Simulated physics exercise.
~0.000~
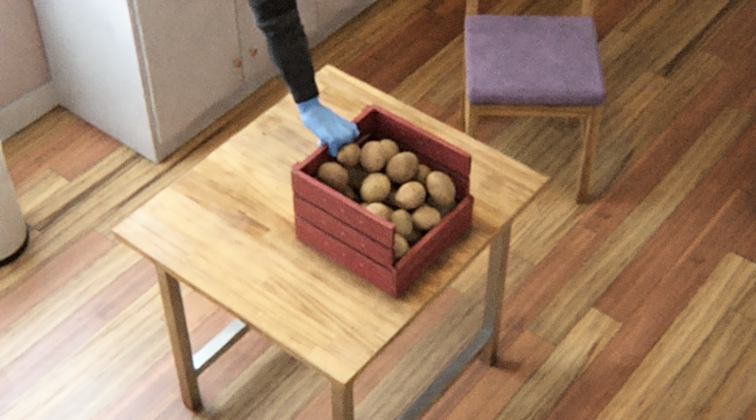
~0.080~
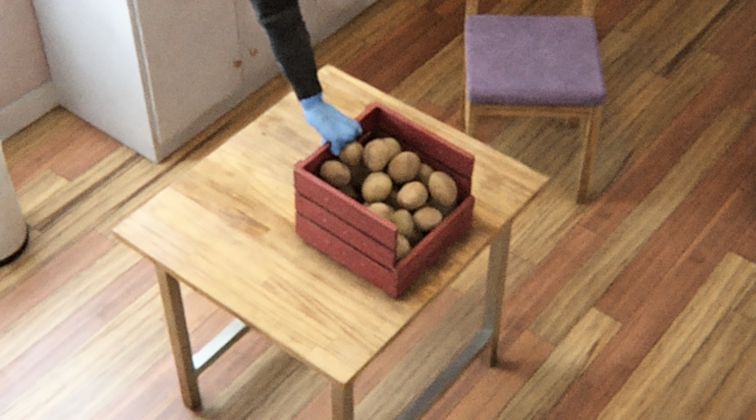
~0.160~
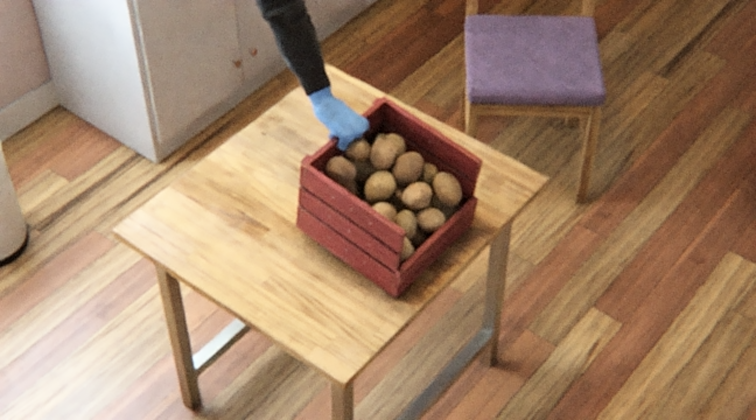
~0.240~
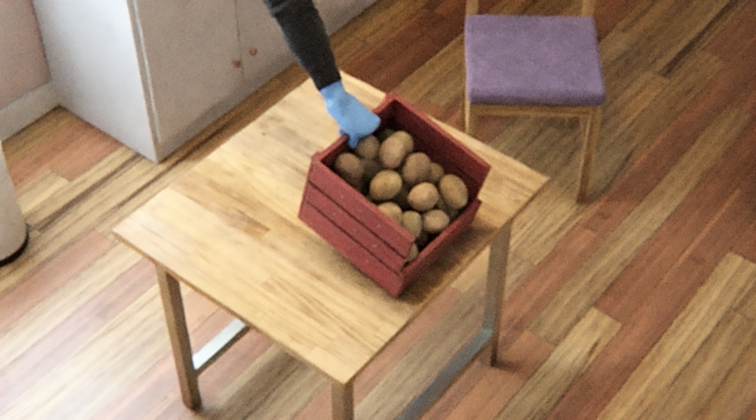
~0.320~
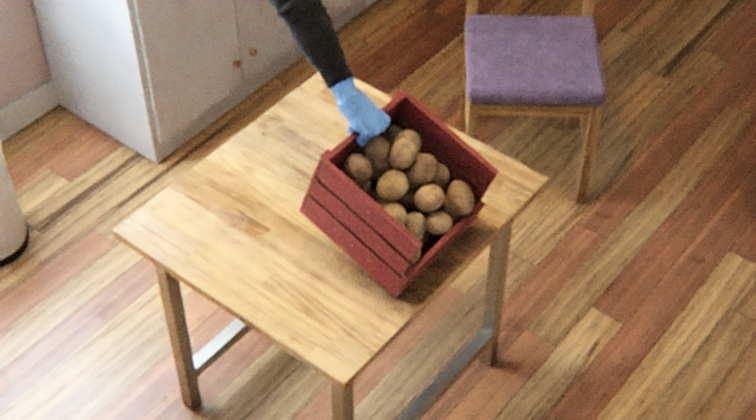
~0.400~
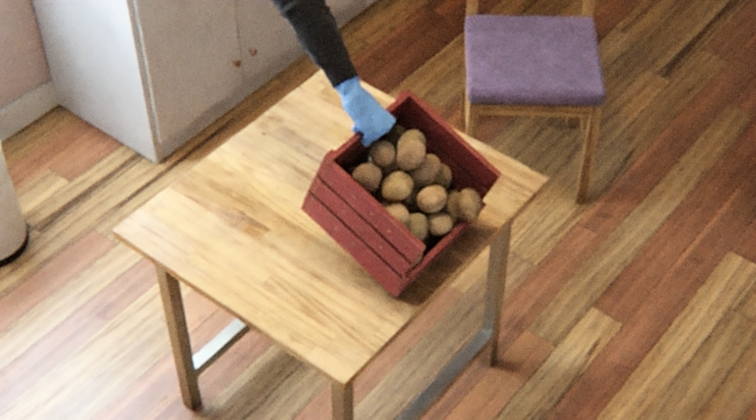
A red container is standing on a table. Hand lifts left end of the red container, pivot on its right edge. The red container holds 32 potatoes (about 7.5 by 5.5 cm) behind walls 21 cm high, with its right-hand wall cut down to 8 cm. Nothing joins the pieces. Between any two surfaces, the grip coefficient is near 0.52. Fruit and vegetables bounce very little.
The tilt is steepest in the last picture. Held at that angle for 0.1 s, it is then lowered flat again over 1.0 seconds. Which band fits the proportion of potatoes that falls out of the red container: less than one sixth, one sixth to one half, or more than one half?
It spills under one sixth.
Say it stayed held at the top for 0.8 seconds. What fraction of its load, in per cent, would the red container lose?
Then red container 0 per cent.
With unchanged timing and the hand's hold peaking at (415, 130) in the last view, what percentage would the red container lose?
Red container: 30 %.
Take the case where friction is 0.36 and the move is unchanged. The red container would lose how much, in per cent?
In that case the red container sheds 10 per cent of its load.
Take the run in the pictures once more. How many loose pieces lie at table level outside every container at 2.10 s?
Piece count: Roughly 0.
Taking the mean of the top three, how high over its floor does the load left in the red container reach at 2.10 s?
Some 18 centimetres up.
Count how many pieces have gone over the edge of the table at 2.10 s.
About 1.
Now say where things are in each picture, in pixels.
In the first frame (each is followed by its nearest rim corner in this view), red container, (394, 227); 0° from level; none out.
Red container, (397, 229); 2° from level, in the second frame.
Red container, (405, 234); 8° from level, in the third frame.
Red container, (414, 240); 14° from level, in the fourth frame.
Red container, (422, 246); 20° from level, in the fifth frame.
Red container, (425, 249); 22° from level; none out, in the sixth frame.
After 0.67 s, tilt 20°; red container 31 in, 1 out.
After 1.01 s, tilt 11°; red container 31 in, 1 out.
After 1.49 s, tilt 0°; red container 31 in, 1 out.
Outcome (at 2.10 s), red container 31 in, 1 out. Asked share, 1 of 32, 3 per cent.
